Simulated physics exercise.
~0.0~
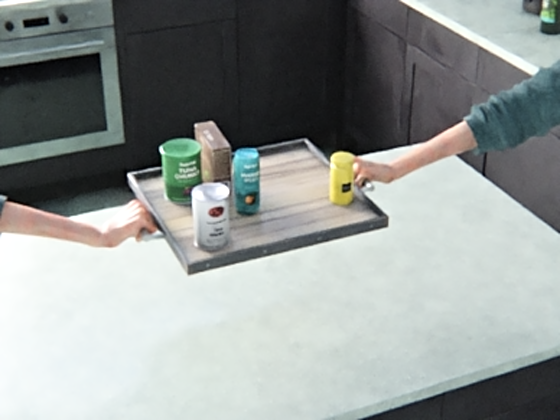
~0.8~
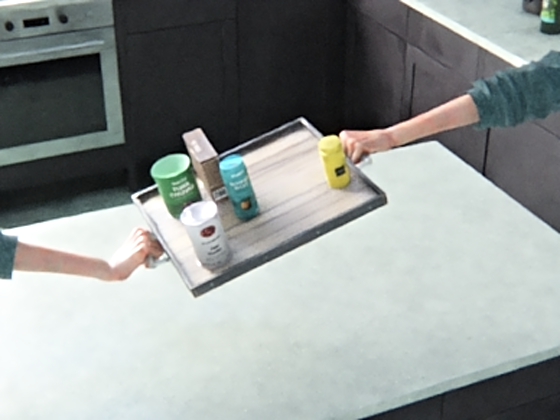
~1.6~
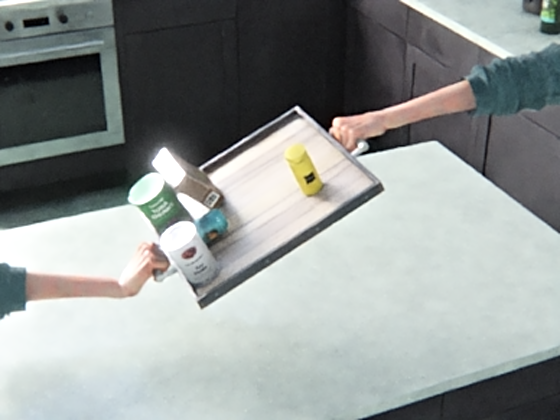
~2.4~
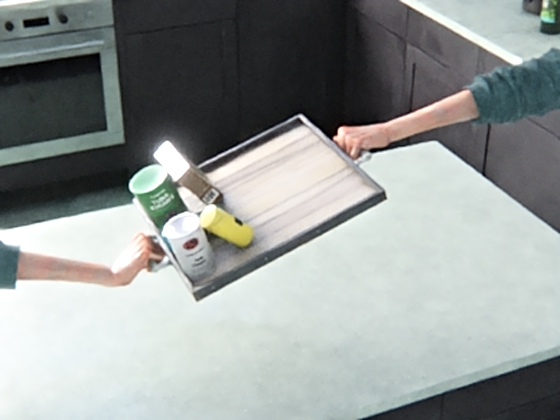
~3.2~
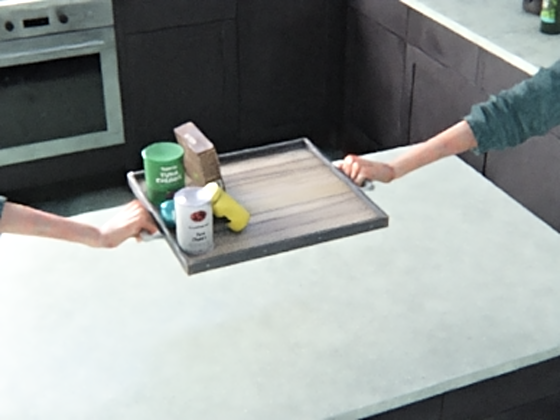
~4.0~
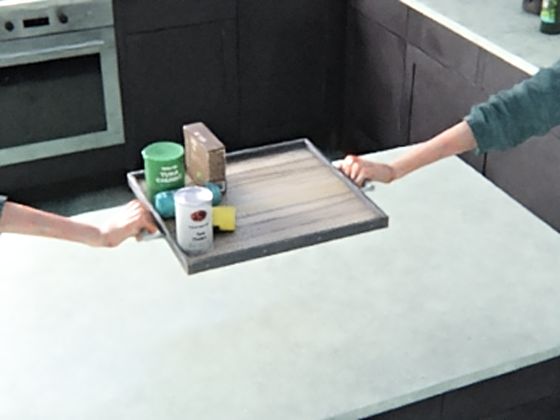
A wooden tray, held by two hands reaching in from opposite sides, hovers above a pale kitchen counter, seen from slightly above with an oven and dark cupboards behind. Green, white and turquoise containers and a brown packet stand towards its left, with a yellow shaker at the right. The left side dips, and the turquoise can topples while the green tin, white tin and packet lean left. The yellow shaker travels across the tray and tips beside the white tin. The hands level the tray, leaving the shaker and turquoise can lying down and the others upright.
